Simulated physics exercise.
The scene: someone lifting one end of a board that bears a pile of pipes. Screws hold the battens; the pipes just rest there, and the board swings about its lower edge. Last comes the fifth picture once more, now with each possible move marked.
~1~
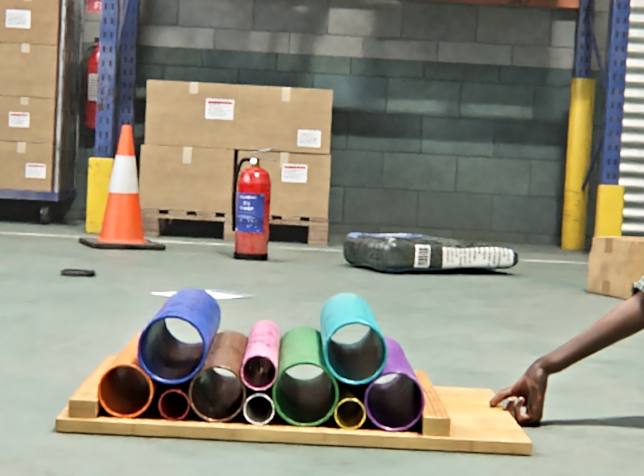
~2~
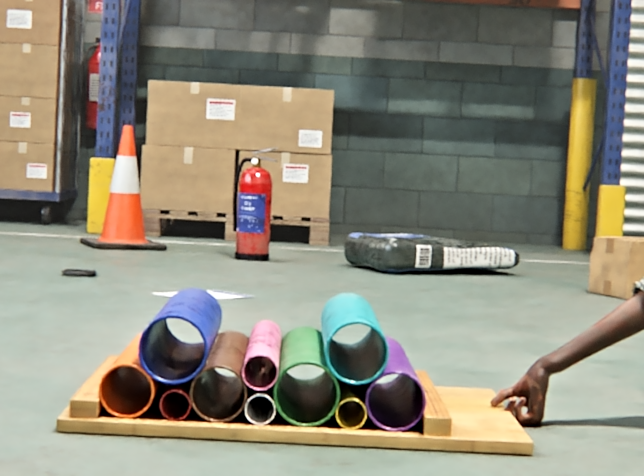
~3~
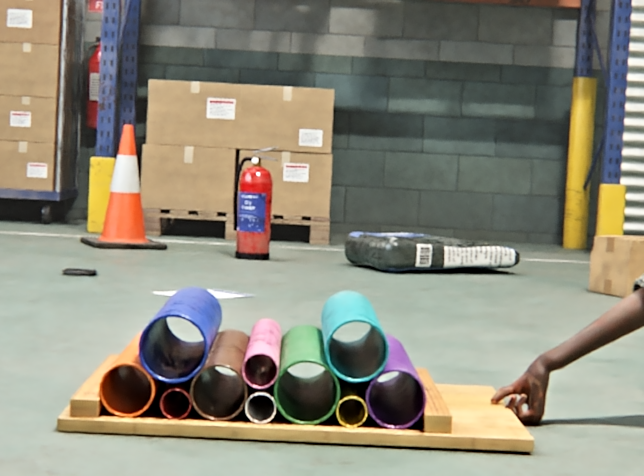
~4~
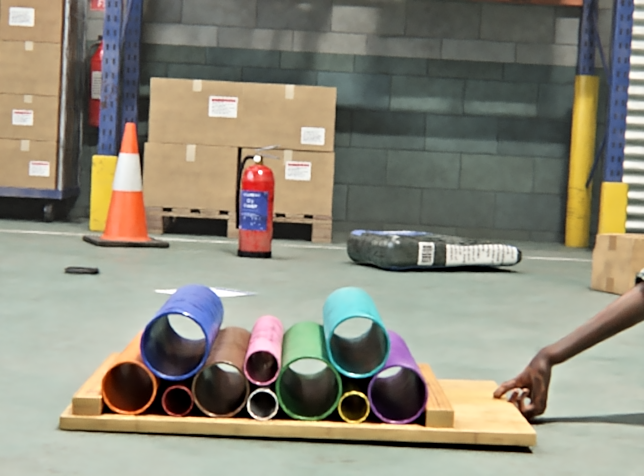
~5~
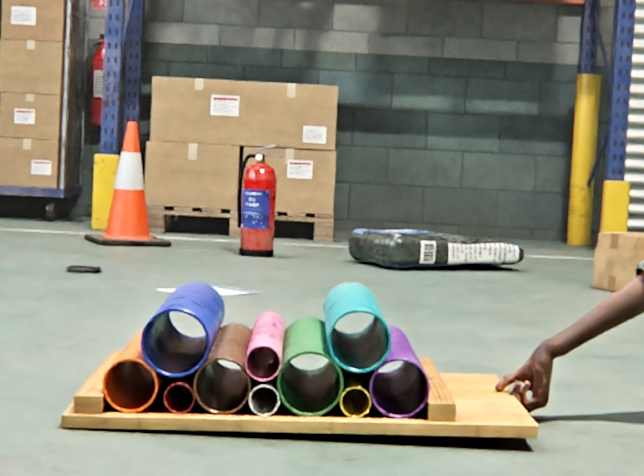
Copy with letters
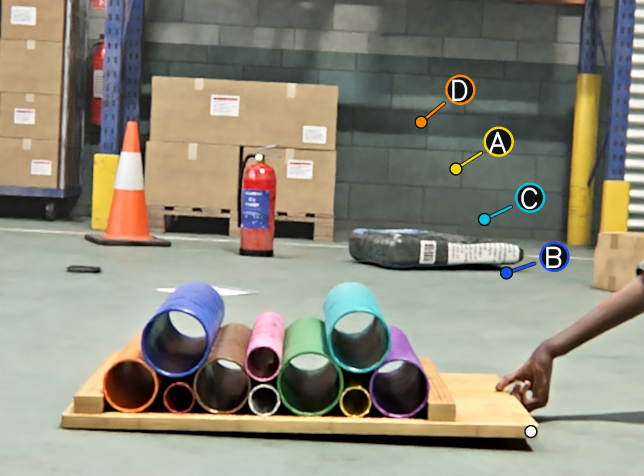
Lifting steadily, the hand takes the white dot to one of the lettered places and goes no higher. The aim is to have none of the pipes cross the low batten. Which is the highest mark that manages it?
A is the limit.
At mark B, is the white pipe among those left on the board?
Yes, with B.
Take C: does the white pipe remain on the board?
Yes.
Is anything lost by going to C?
At C: No.
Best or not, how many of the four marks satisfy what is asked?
The number is three.
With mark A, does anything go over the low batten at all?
No, at A.
On the marked copy, A at (456, 169); B at (506, 273); C at (485, 219); D at (421, 122); the white dot at (531, 432).
Following A. Soon after the start, board at 20°.
Later, board at 35°.
In the end, board at 35°, none over the low batten.
As for the rest, B none over the low batten; C none over the low batten; D five over the low batten.
